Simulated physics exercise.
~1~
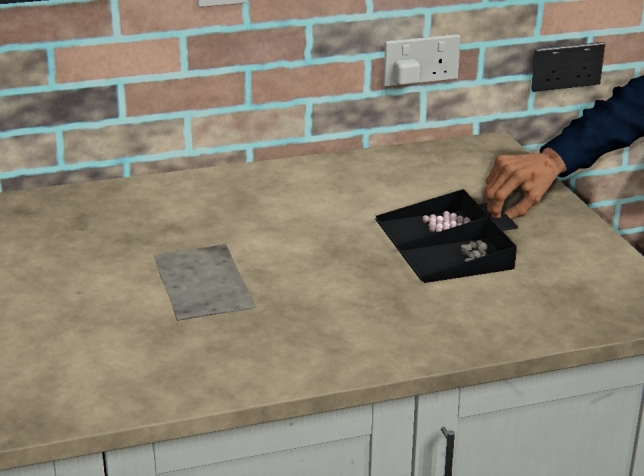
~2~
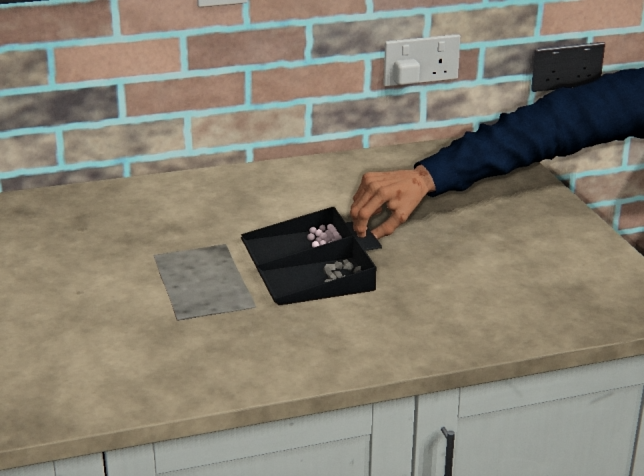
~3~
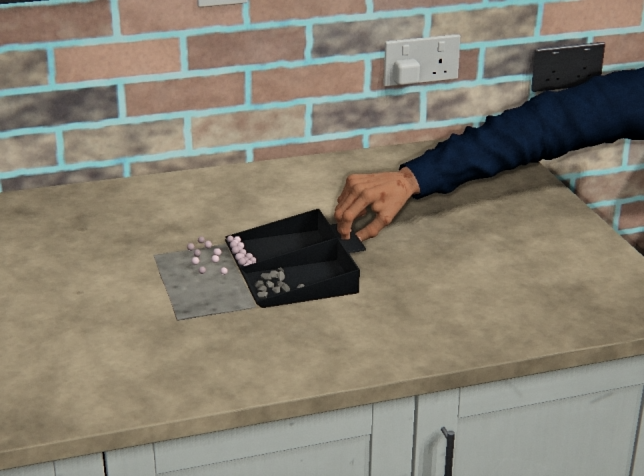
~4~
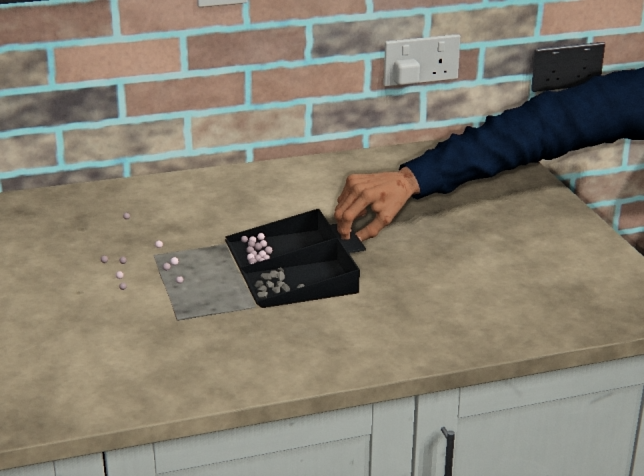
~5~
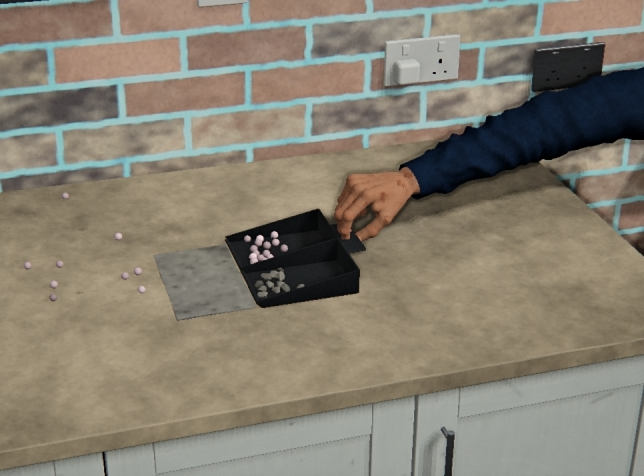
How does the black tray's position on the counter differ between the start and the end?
At the start the tray sits well to the right of the grey slab, with a wide gap between them. By the end it is further left and slightly nearer the front of the counter, resting against the slab.
Hand sliding a divided black tray left to a grey slab, some pink beads rolling across the counter, grey pieces staying inside.
